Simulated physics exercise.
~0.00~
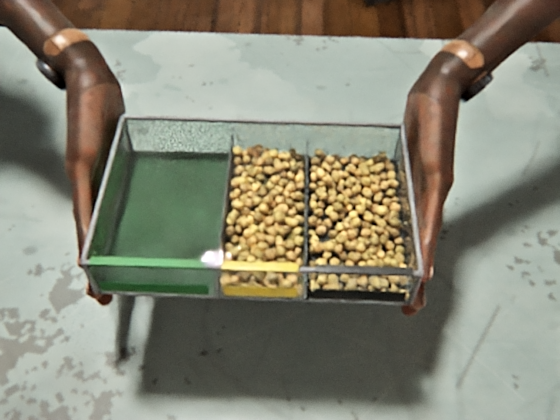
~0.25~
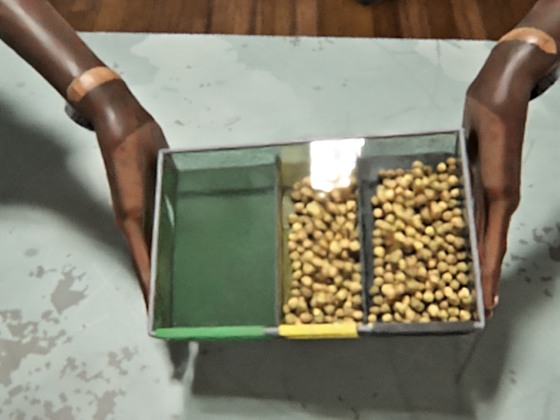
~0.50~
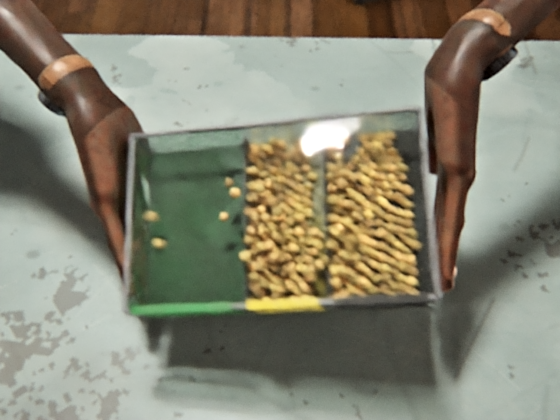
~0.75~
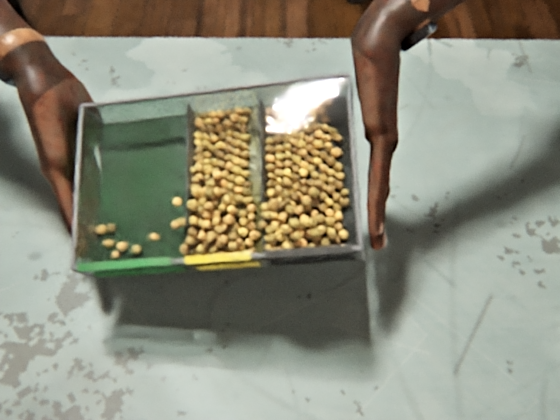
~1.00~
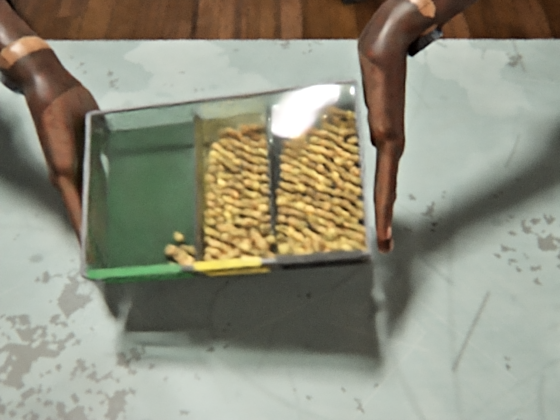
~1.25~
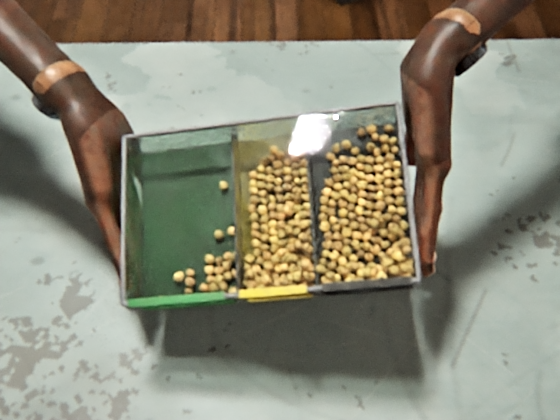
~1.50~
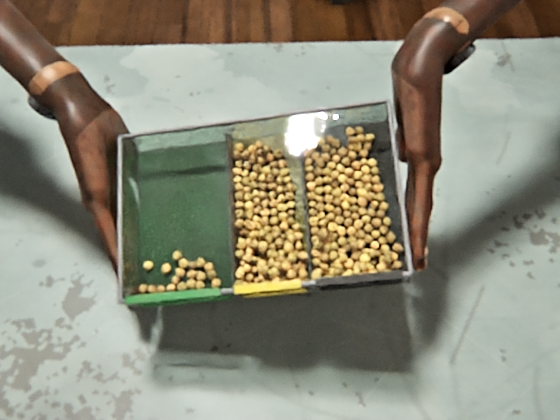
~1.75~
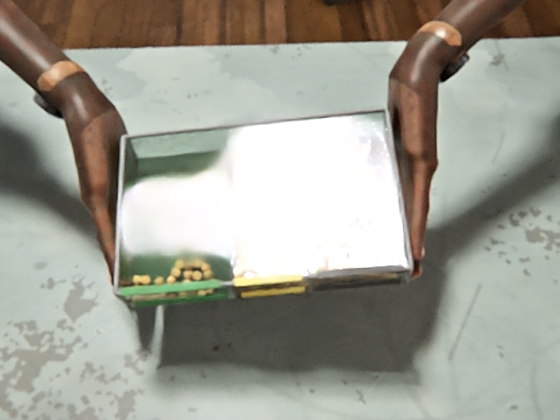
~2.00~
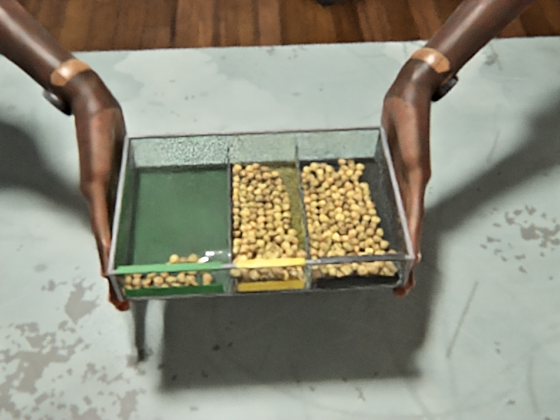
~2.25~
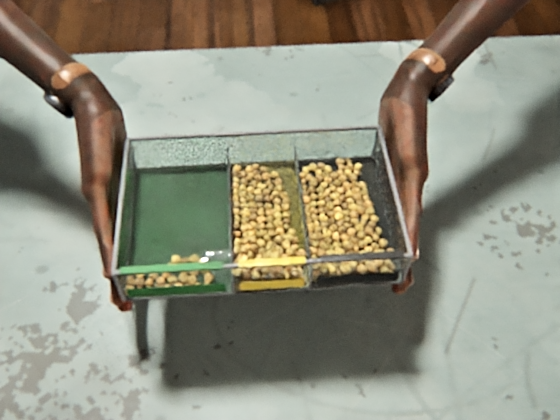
To begin with, two hands hold a clear, shallow box above a pale, worn table, its green section at left empty while the yellow and black sections beside it are full of dried chickpeas. The hands tip the box and shake it from side to side. A few chickpeas scatter into the green section, and more gather along its lower edge as the shaking goes on. The hands then level the box, and glare briefly sweeps across the lid. Finally it is held still, with a small row of chickpeas in green and most still in yellow and black.
